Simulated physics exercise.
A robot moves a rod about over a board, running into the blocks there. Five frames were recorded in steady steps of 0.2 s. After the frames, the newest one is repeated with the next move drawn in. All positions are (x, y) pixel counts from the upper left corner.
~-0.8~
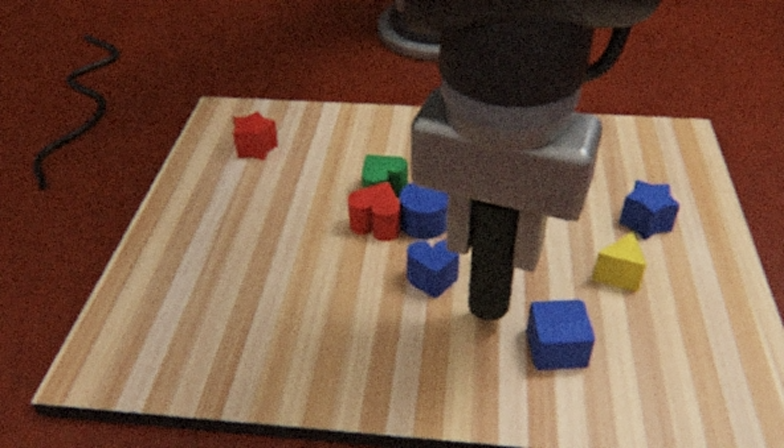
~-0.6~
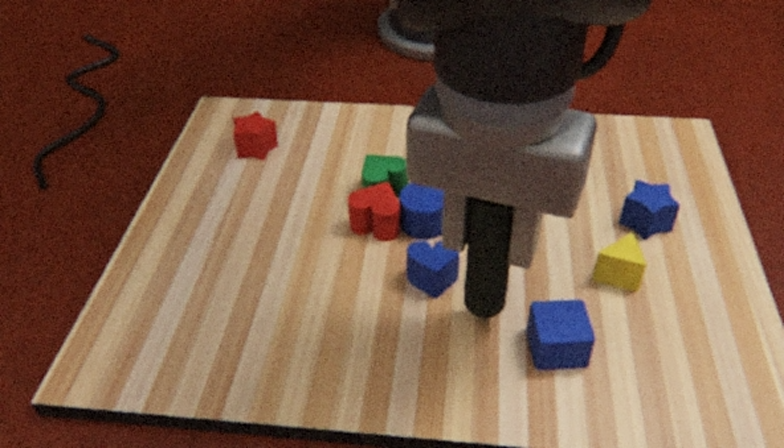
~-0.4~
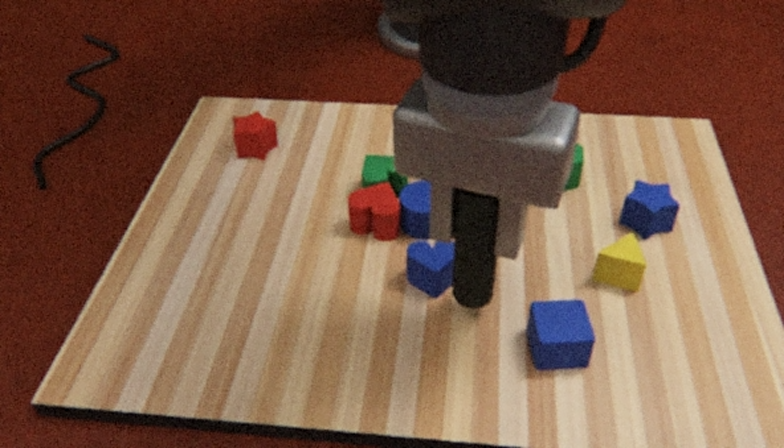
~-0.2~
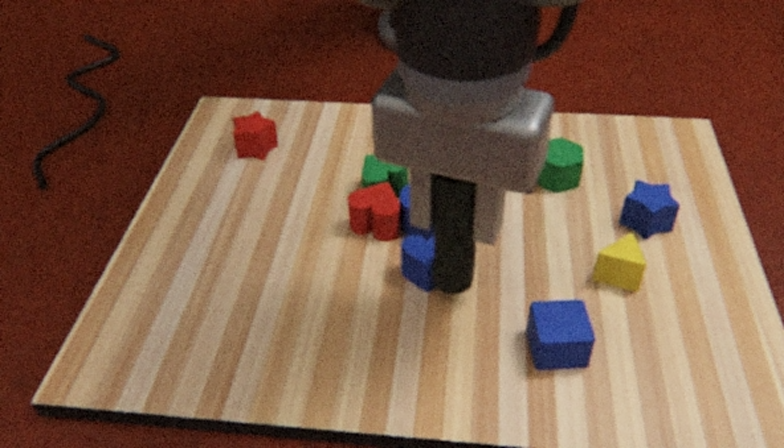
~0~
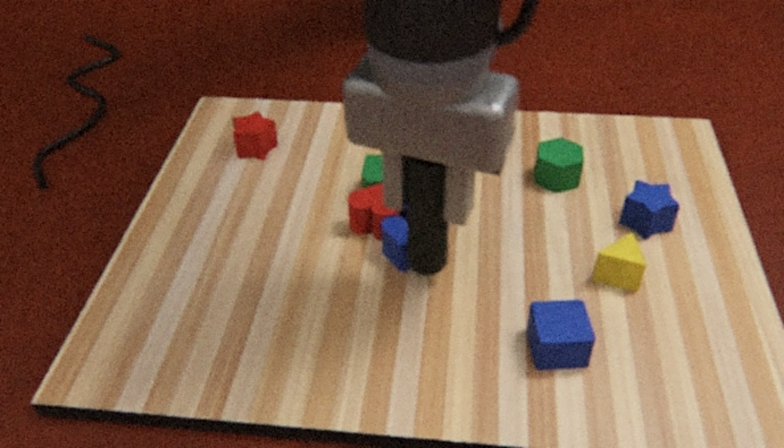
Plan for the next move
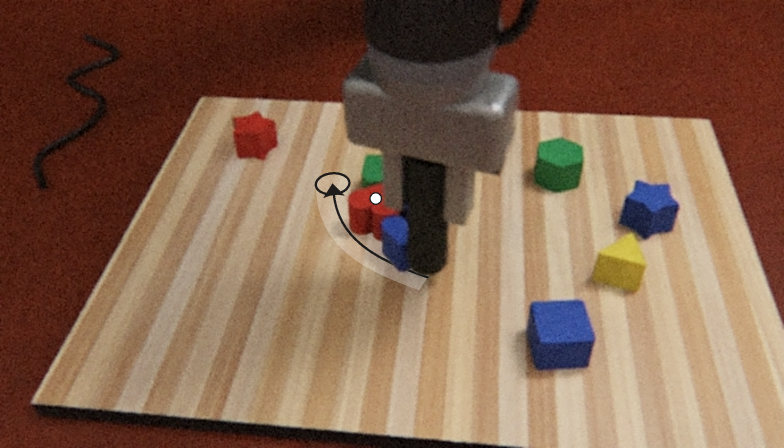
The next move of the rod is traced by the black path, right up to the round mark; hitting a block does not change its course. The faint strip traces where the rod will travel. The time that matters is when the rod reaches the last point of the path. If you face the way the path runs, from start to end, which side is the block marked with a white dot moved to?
Out to the right.
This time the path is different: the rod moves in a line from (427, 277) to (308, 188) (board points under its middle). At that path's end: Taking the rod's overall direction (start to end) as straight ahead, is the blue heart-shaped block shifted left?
It seems so.
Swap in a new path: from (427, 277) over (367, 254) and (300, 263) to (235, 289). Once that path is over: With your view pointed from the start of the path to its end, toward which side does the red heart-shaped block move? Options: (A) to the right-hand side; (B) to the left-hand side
A (to the right-hand side)
Path on the board, from (427, 277) via (374, 254) and (341, 220), ending at (333, 184); the dot is on the red heart-shaped block.
On the path given first. One third of the way, rod at (373, 239); red heart-shaped block at (348, 181), turned 70° clockwise; green heart-shaped block at (381, 160); blue heart-shaped block at (347, 208), turned 20° anticlockwise.
Two thirds of the way, rod at (340, 205); red heart-shaped block at (333, 165); green heart-shaped block at (381, 160); blue heart-shaped block at (304, 188), turned 35° anticlockwise.
At the end, rod at (331, 170); red heart-shaped block at (332, 133), turned 165° clockwise; green heart-shaped block at (381, 160); blue heart-shaped block at (297, 182), turned 65° anticlockwise; blue cylinder in place.
